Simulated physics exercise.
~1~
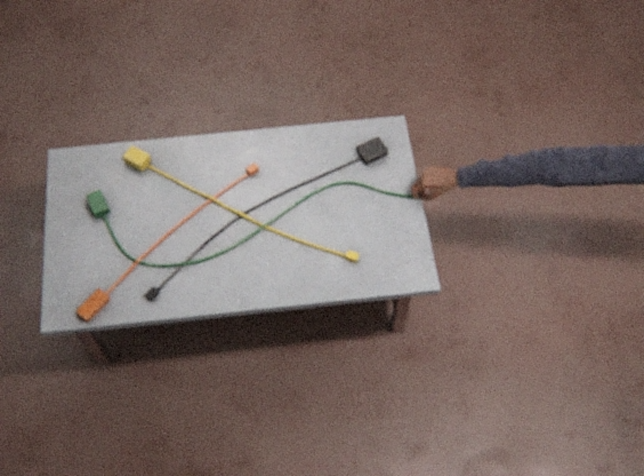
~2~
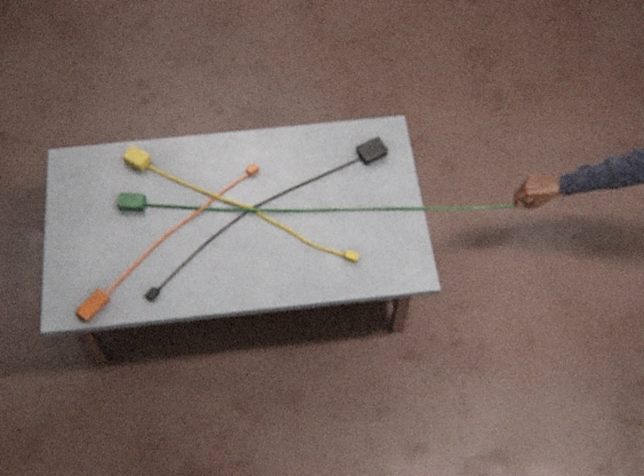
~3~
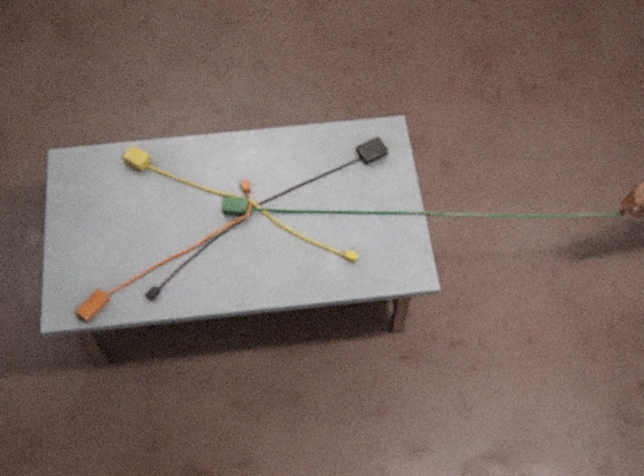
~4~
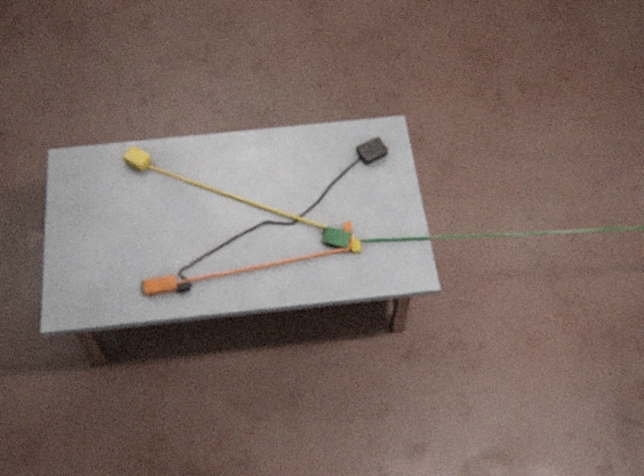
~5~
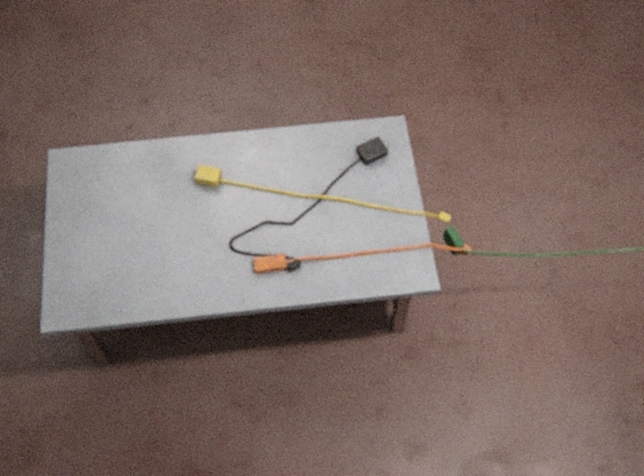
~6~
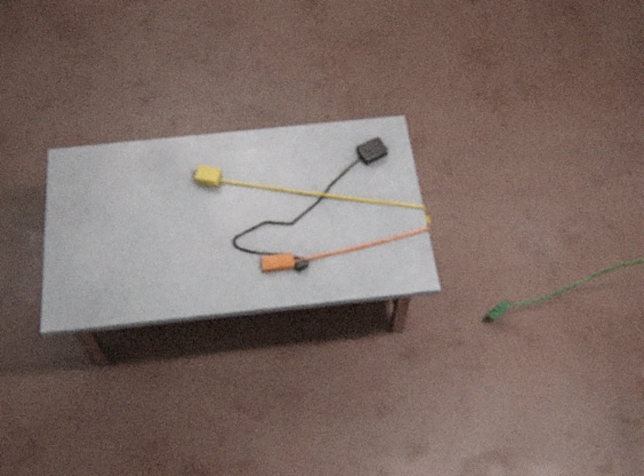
Hand pulling green lead rightward off a table, its charger dragging orange and yellow leads partly over the edge, black charger staying.
